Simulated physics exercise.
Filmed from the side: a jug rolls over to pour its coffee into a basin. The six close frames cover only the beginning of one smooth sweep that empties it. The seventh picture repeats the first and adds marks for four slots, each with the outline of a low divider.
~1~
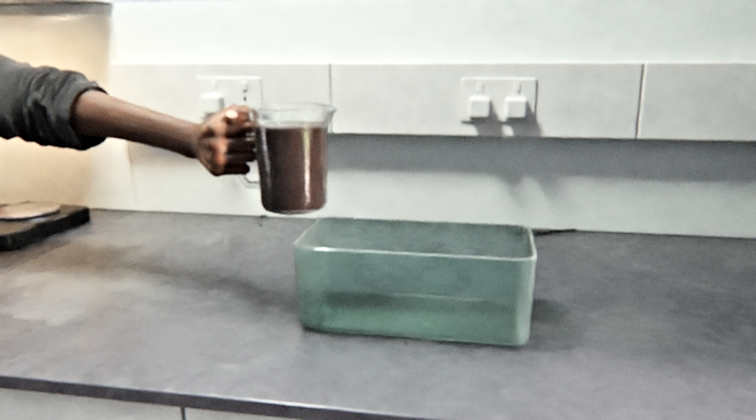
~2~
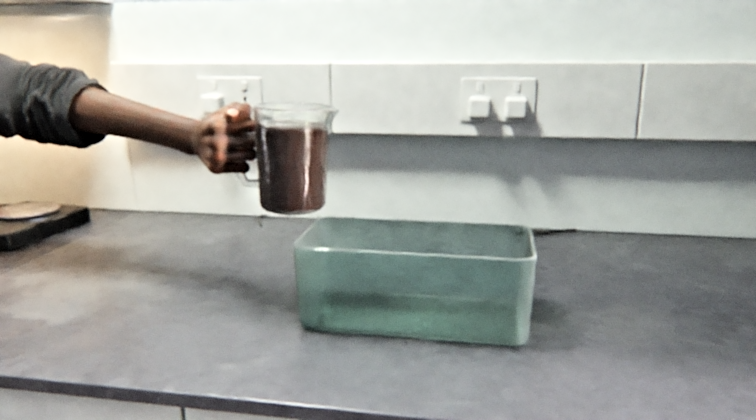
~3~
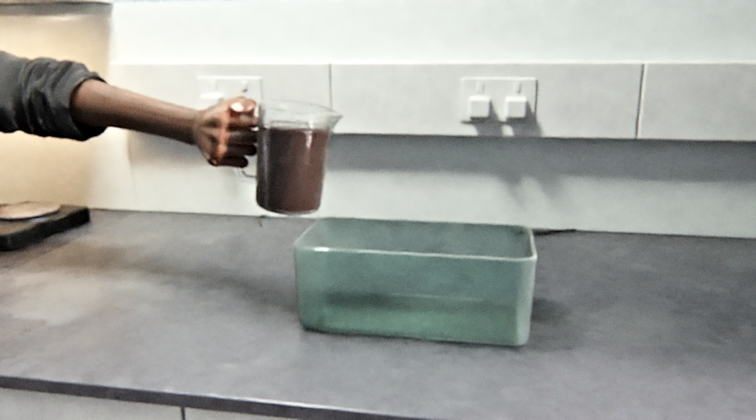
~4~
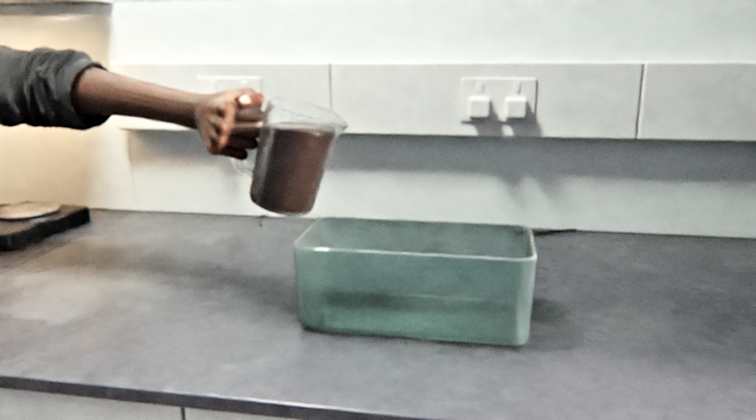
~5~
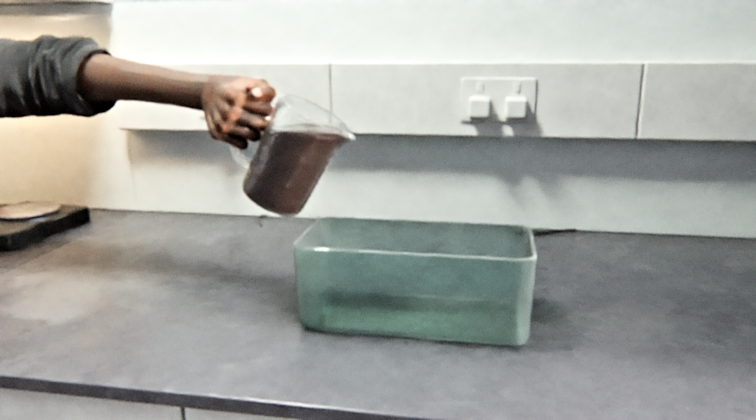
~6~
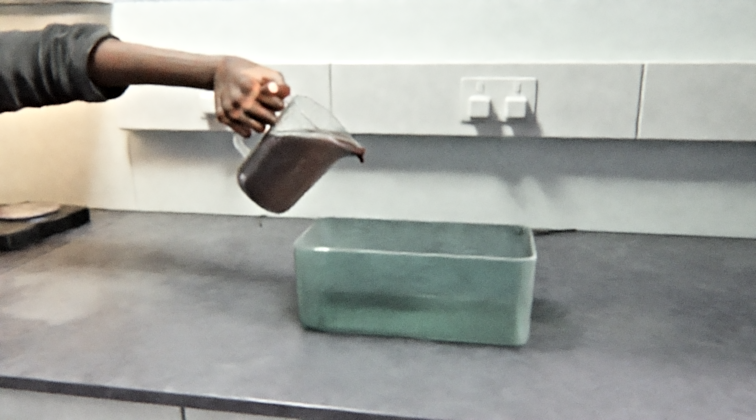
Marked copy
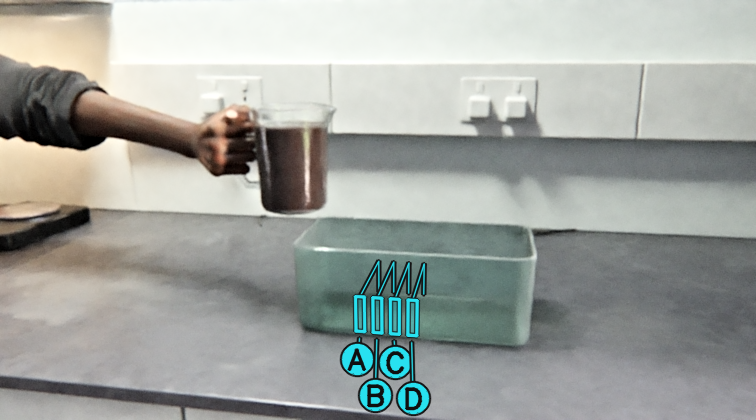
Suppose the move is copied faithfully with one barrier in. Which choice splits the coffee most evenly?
Best: B.
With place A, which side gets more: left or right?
The right side.
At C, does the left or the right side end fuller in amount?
The left one.
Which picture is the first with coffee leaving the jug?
Picture 6.
On the marked copy, A at (359, 338); B at (376, 339); C at (394, 340); D at (411, 342).
With A, about 18 % ends left of the wall and 82 % right of it.
With B, about 52 % ends left of the wall and 47 % right of it.
With C, about 82 % ends left of the wall and 14 % right of it; 4 % is lost outside.
With D, about 92 % ends left of the wall and 4 % right of it; 4 % is lost outside.
